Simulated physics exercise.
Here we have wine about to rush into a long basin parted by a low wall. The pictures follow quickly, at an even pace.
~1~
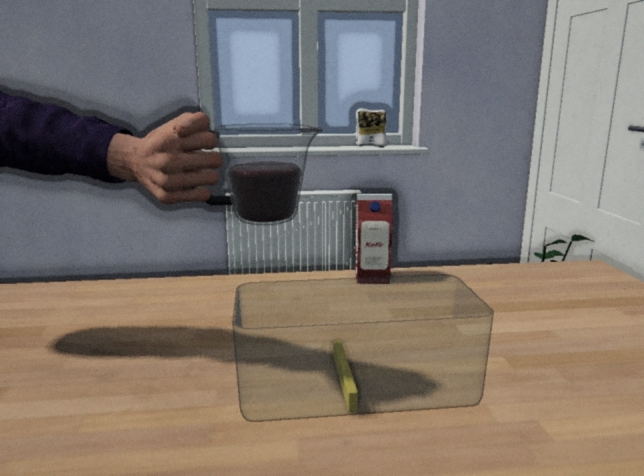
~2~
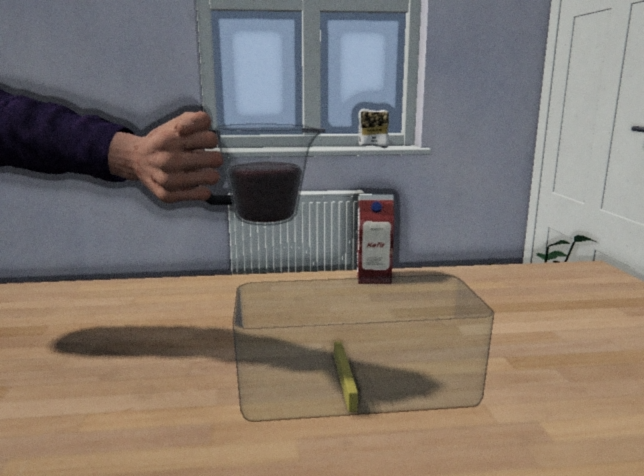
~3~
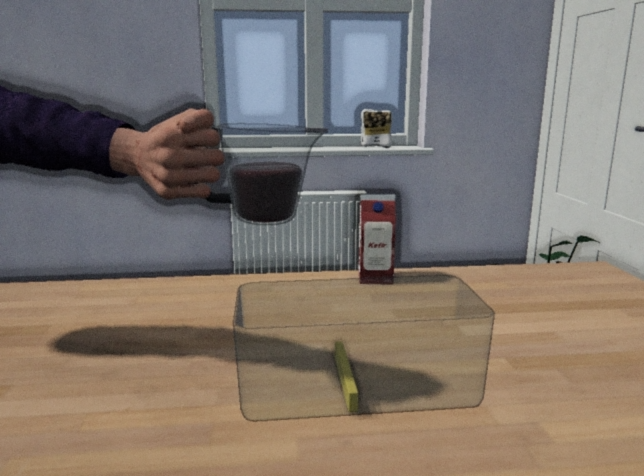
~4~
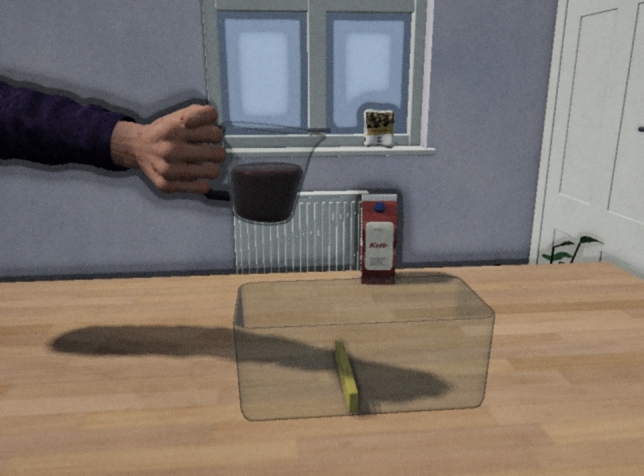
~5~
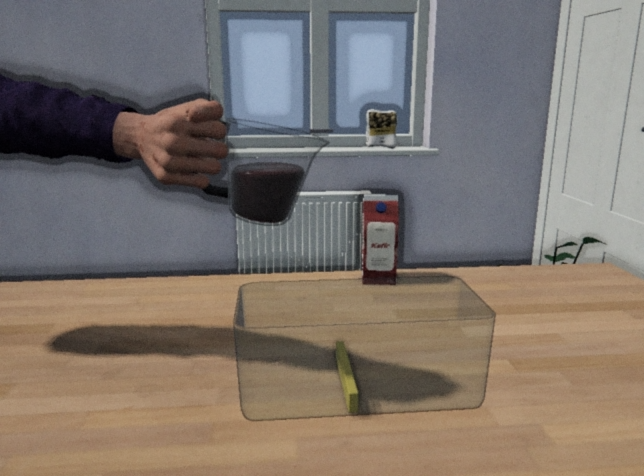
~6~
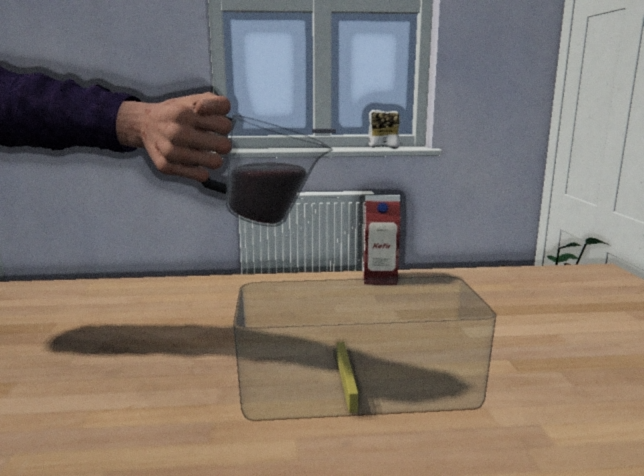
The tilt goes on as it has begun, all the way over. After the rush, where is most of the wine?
Most lies in the right-hand part.
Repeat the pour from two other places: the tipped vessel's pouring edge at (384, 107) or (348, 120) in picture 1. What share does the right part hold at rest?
About 80 and 85 per cent.
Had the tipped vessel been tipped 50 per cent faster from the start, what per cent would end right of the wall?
Some 90 per cent.
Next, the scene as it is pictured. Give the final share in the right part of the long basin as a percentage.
Close to 90 per cent.
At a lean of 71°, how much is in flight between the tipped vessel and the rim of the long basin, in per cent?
Close to 10 per cent.
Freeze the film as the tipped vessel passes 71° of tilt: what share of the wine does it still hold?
Close to 90 per cent.
A moment on, the tilt is 71° and 89 per cent is still to pour, 0 is left of the wall and 0 right of it.
Next, the tilt is 94° and 29 per cent is still to pour, 0 is left of the wall and 41 right of it.
Then the tilt is 94° and 3 per cent is still to pour, 5 is left of the wall and 86 right of it.
Later the tilt is 94° and 0 per cent is still to pour, 7 is left of the wall and 91 right of it.
At rest 8 per cent lies left of the wall, 91 right of it and 1 outside.
